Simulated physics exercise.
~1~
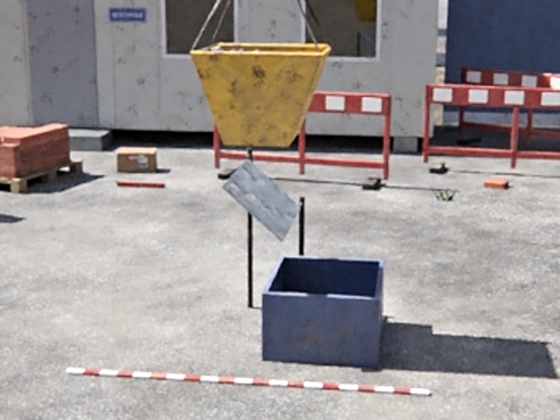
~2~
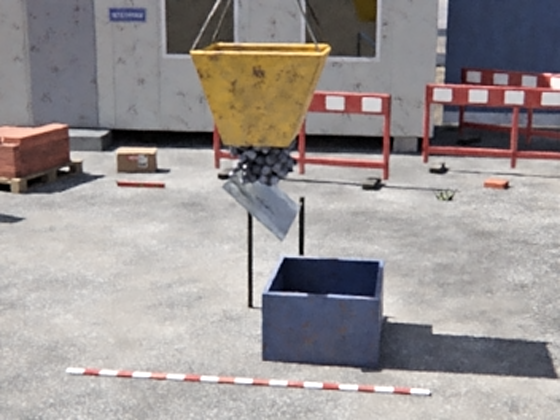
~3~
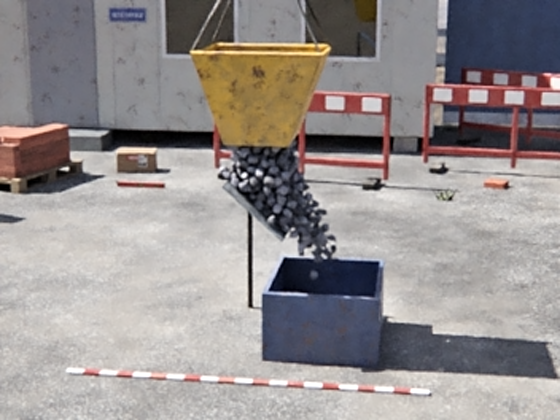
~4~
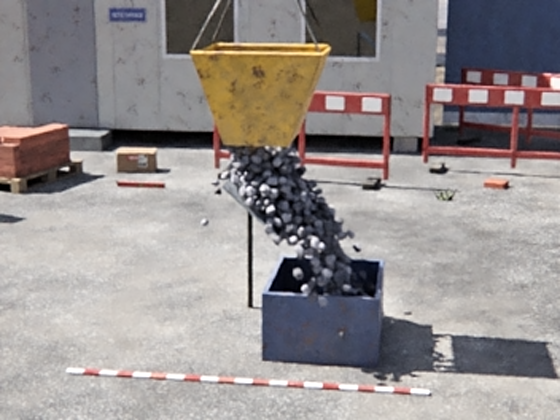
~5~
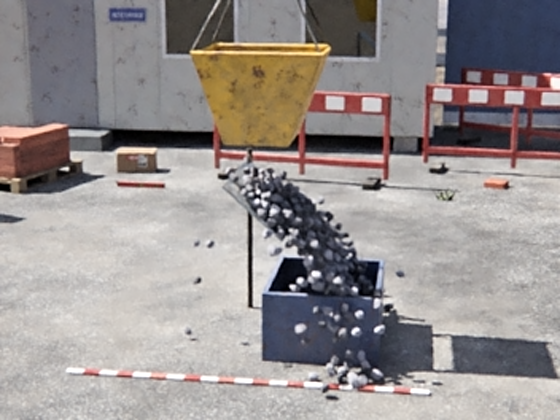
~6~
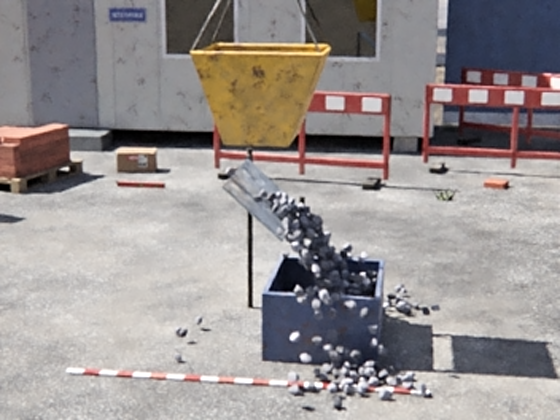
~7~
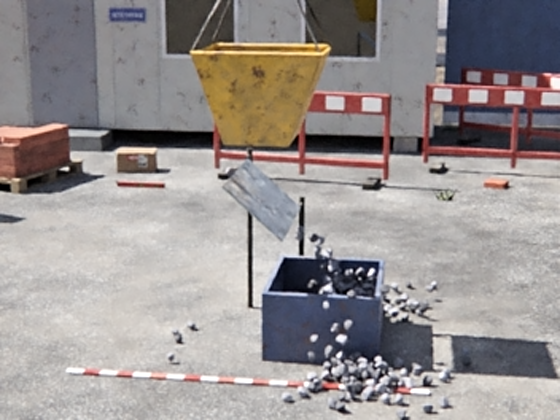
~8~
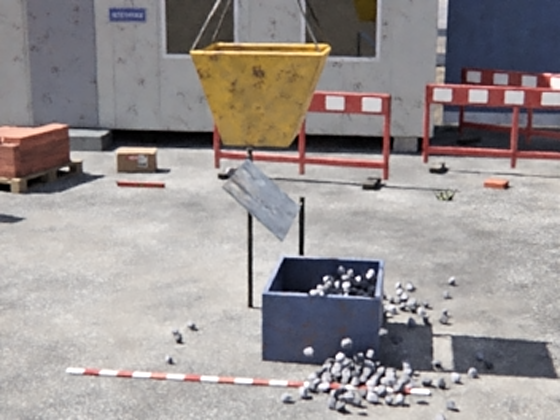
Grey stones dropped from a hanging yellow skip onto a tilted steel plate and slid down to the right into a blue bin, where most ended up, while a good many spilled over and settled on the ground in front and to the right.
